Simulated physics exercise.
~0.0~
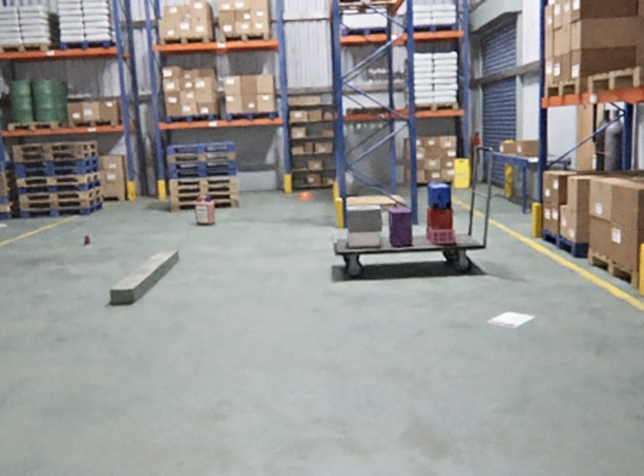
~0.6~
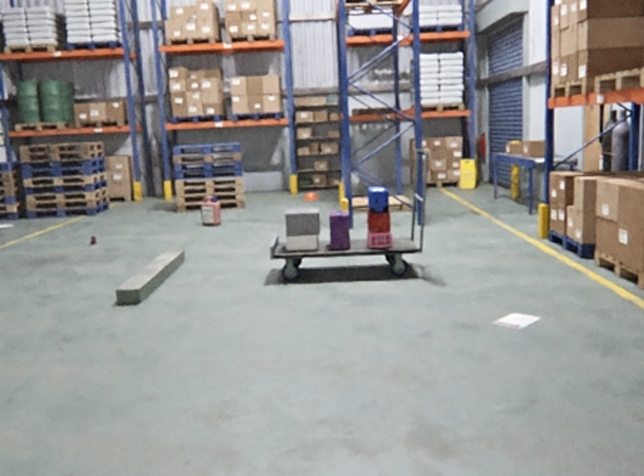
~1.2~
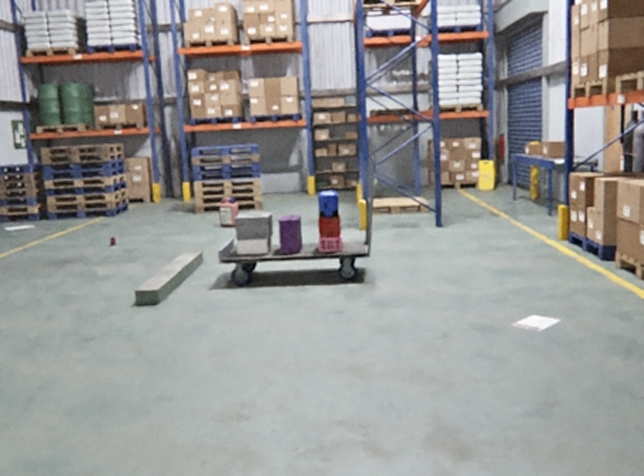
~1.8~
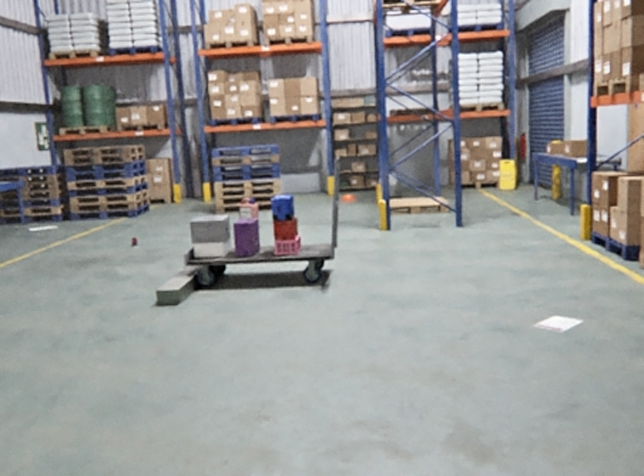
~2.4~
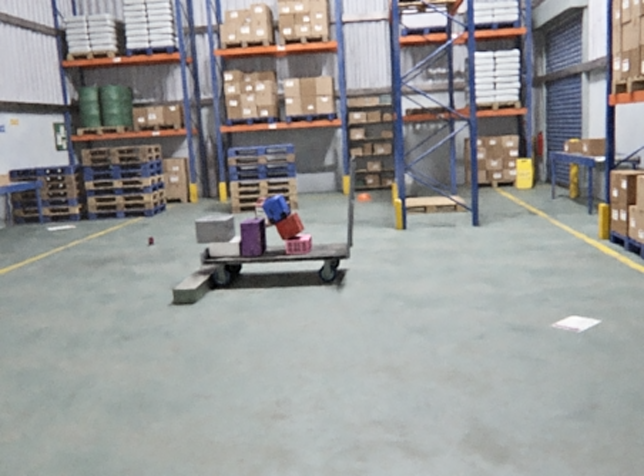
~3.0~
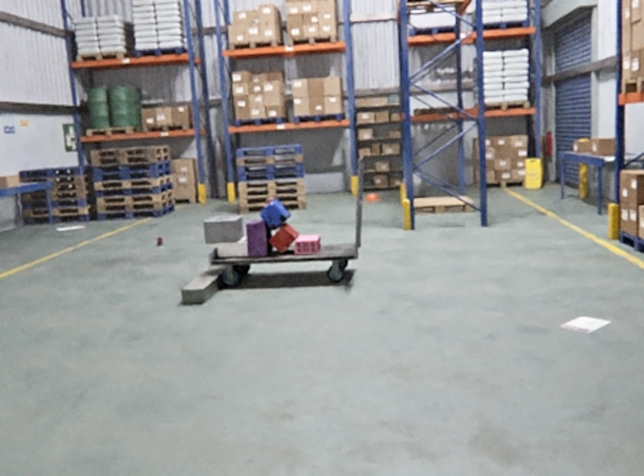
In the video, a flatbed trolley carrying a grey box, a purple parcel and a blue piece stacked on red and pink ones rolls left across a warehouse floor and stops at a kerb, where the stack topples and comes to lean against the parcel, everything still aboard.
